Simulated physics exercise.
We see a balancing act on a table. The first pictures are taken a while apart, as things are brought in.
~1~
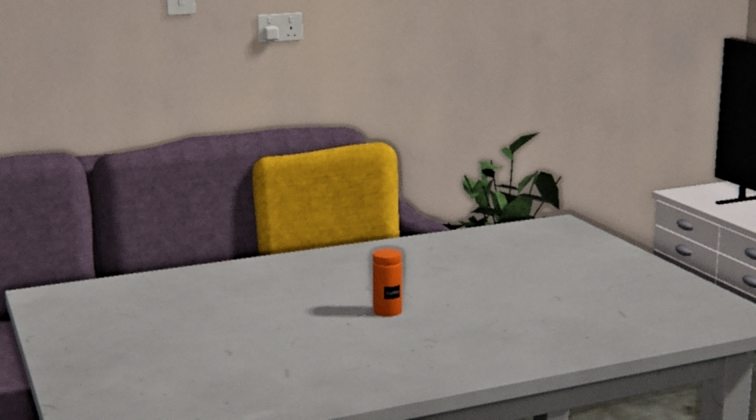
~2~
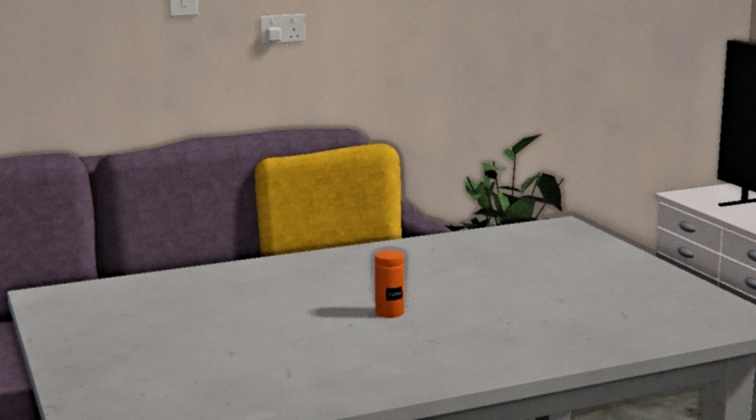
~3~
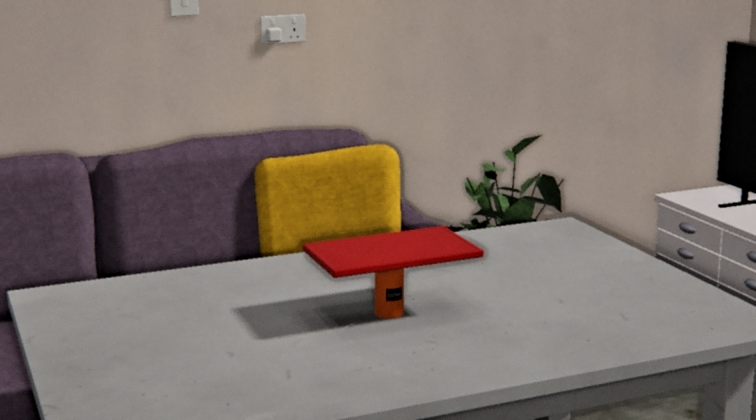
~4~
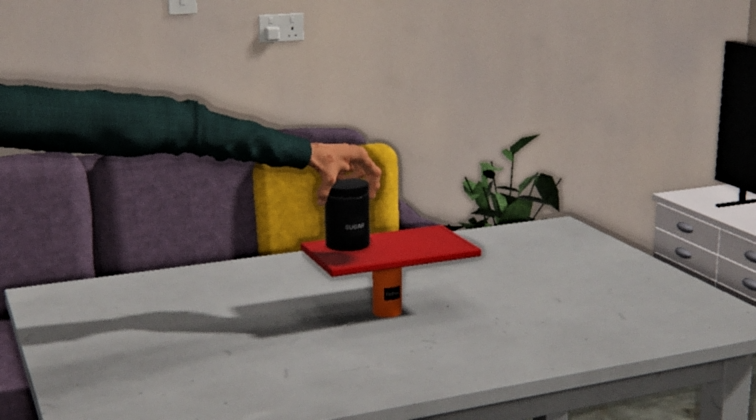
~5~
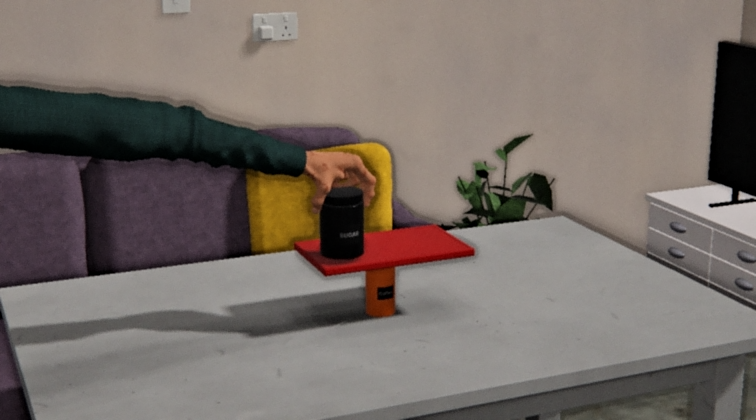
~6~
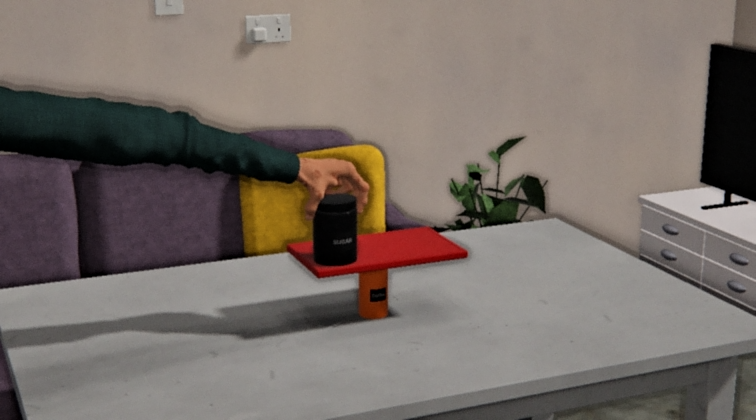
To begin with, an orange jar stands alone on a grey table in front of a purple sofa, and then a flat red board appears balanced on top of it. A hand reaches in from the left and lowers a black jar onto the left part of the board, still gripping it.
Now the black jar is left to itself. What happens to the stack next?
Tumbles.
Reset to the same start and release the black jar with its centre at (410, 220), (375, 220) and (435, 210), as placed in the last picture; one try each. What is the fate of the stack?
The first time it collapses, the second time it stays standing, and the third time it collapses.
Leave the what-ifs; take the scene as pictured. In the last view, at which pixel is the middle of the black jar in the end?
Around (288, 324).
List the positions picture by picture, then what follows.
In the first picture, the last thing is not in view yet; orange jar (387, 283).
In the second picture, the last thing is not in view yet; orange jar (390, 284).
In the third picture, the last thing is not in view yet; orange jar (389, 285).
In the fourth picture, coming down; black jar (347, 214); orange jar (387, 284).
In the fifth picture, coming down; black jar (342, 223); orange jar (380, 283).
In the sixth picture, set down, still held; black jar (335, 229); orange jar (373, 285).
Then, 0.30 s on from there, black jar now fallen; red lid turned 46° from how it was put.
Then, 0.50 s on from there, red lid on its side.
Then, 0.90 s on from there, black jar resting near (285, 323).
Then, 1.20 s on from there, red lid now fallen.
In the end, fallen, black jar and red lid; orange jar unmoved. At the end, from the last picture's camera, black jar near (288, 324). The stack loses its balance.
